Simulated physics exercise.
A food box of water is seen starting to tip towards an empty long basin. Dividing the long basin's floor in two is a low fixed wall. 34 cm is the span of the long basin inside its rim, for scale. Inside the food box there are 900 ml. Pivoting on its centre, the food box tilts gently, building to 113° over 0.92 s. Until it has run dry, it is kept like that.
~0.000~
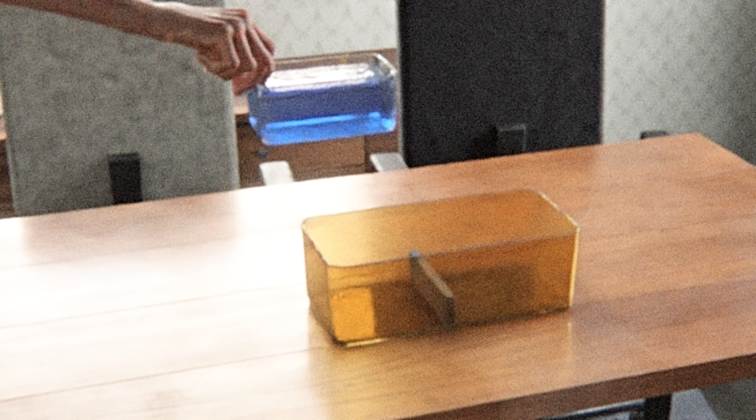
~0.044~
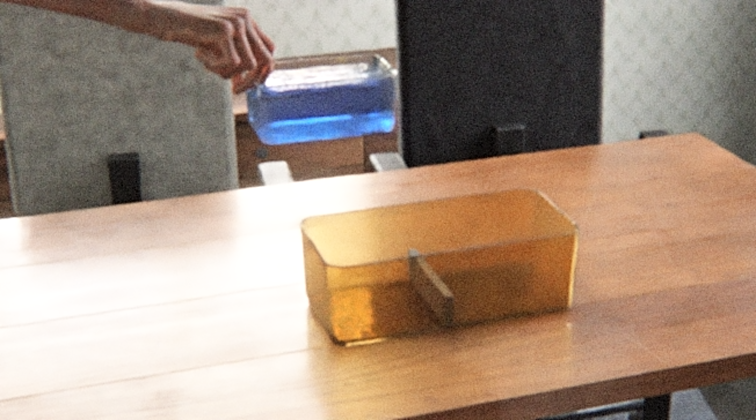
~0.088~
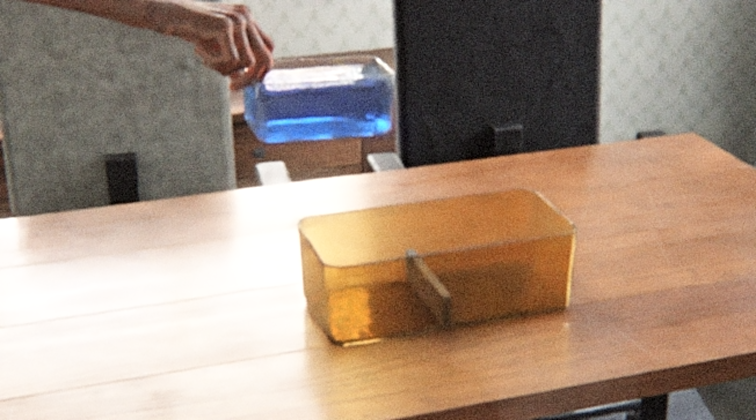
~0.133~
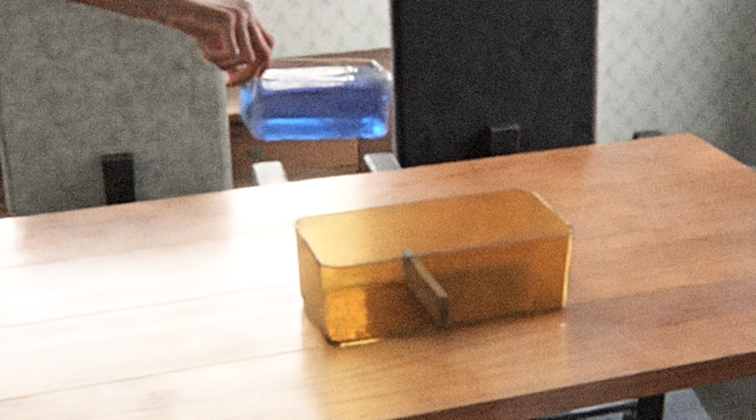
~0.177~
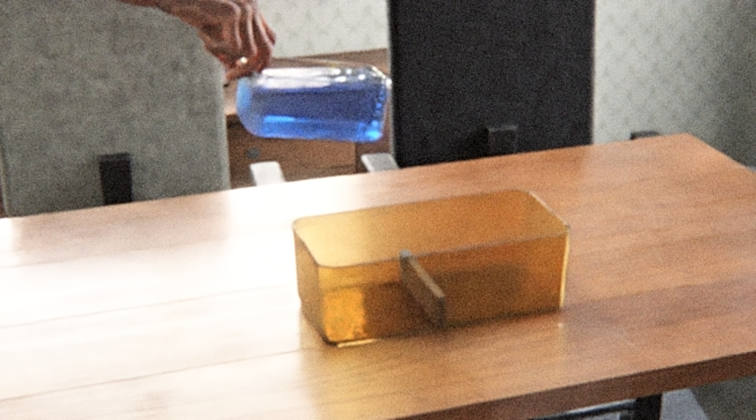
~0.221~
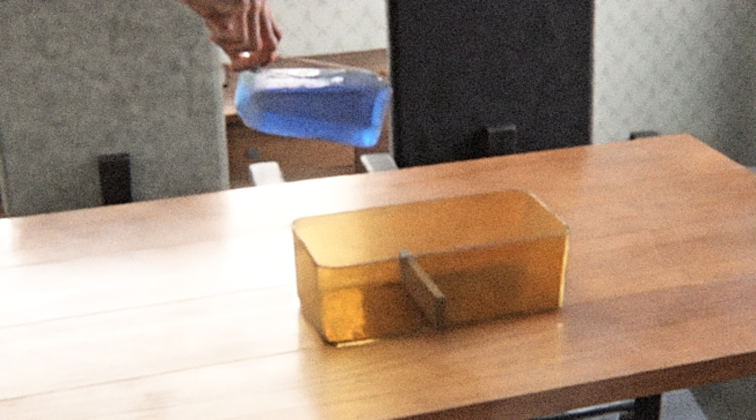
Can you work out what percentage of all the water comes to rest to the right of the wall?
I would put it at 63 per cent.
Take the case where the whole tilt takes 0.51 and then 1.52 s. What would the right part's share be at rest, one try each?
Near 45 in a hundred on the first go and near 70 in a hundred on the second.
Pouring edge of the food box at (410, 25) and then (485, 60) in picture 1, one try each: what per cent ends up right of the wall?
70 per cent first, 70 per cent second.
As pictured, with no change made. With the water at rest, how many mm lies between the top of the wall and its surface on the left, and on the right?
Measured: Left around 32 mm, right around 22 mm.
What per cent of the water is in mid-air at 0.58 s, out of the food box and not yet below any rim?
Near 54 per cent at that time.
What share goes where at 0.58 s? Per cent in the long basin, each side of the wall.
I'd say some 2 on the left and some 16 on the right.
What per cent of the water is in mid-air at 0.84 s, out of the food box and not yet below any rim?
Near 6 percent.
By 0.58 s the tilt is 79° and 28 per cent is still to pour, 2 is left of the wall and 16 right of it.
By 0.84 s the tilt is 111° and 4 per cent is still to pour, 23 is left of the wall and 63 right of it.
By 1.12 s the tilt is 113° and 0 per cent is still to pour, 30 is left of the wall and 63 right of it.
By 1.42 s the tilt is 113° and 0 per cent is still to pour, 31 is left of the wall and 63 right of it.
At rest 31 per cent lies left of the wall, 63 right of it and 6 outside.
